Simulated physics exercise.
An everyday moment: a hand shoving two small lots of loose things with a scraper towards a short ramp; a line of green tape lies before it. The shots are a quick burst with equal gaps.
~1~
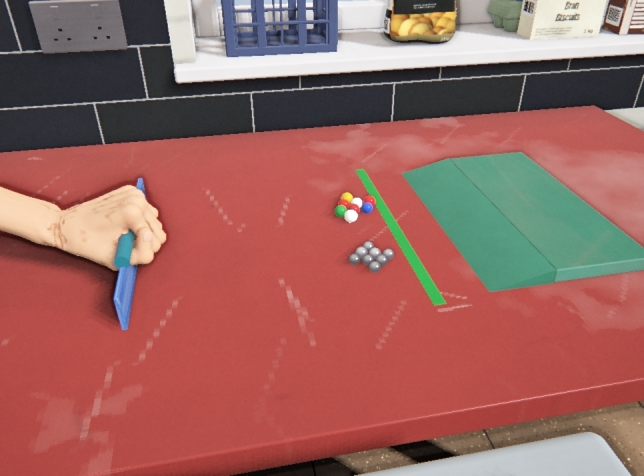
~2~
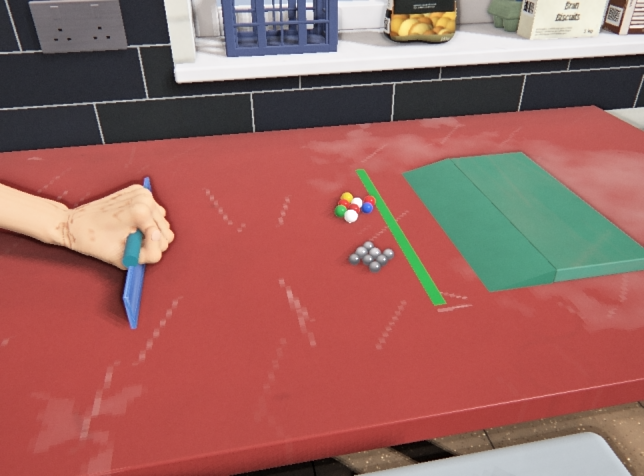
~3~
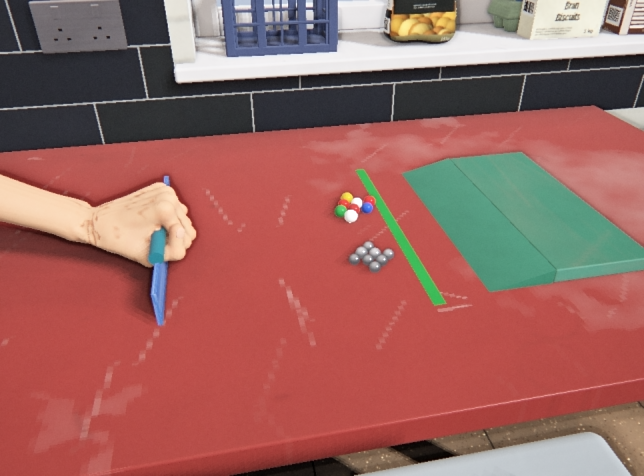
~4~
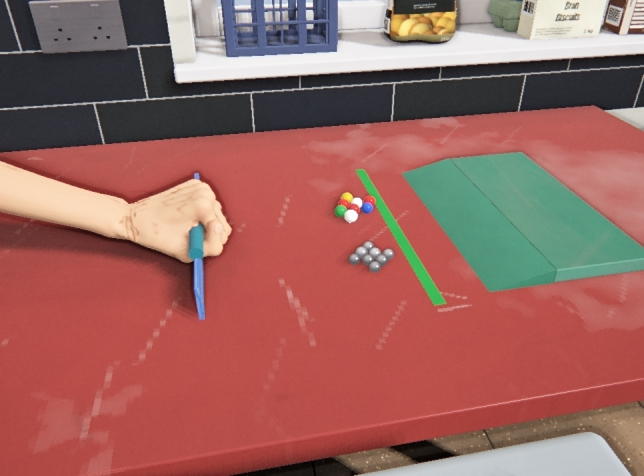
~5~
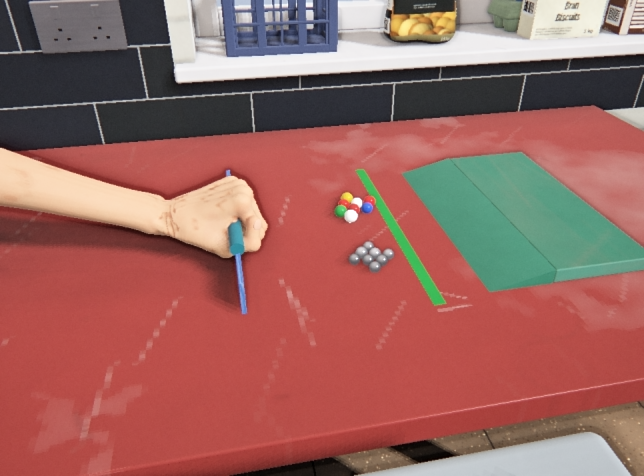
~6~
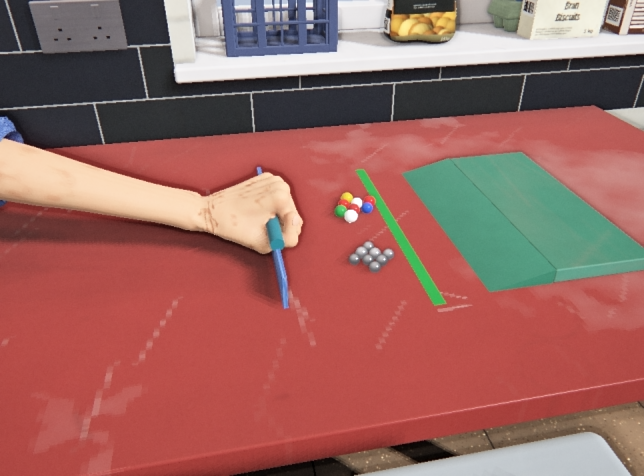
A hand holding a blue scraper moves slowly, then steadily rightward across a red tabletop, nearing two small clusters of coloured and grey balls that lie still before a strip of green tape and a low green ramp.
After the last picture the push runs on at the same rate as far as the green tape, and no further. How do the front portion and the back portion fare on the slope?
In the end the front portion sends pieces over the top, and the back portion sends pieces over the top.
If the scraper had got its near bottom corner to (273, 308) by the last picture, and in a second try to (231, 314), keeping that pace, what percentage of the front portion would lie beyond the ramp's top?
Near 100 % and 10 %.
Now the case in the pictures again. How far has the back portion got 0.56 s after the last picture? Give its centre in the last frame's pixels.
At about (521, 181).
Then, 0.13 s on from there, scraper still moving, near (347, 205); front portion the whole lot short of the ramp; back portion the whole lot short of the ramp.
Then, 0.28 s on from there, scraper stopped at the green tape; front portion a little on the ramp, the bulk short of the ramp; back portion the bulk on the ramp, near a quarter short of the ramp.
Then, 0.56 s on from there, scraper stopped at the green tape; front portion the bulk past the top, a little on the ramp; back portion the whole lot past the top.
In the end, scraper stopped at the green tape; front portion the bulk past the top, a little short of the ramp; back portion the whole lot past the top.
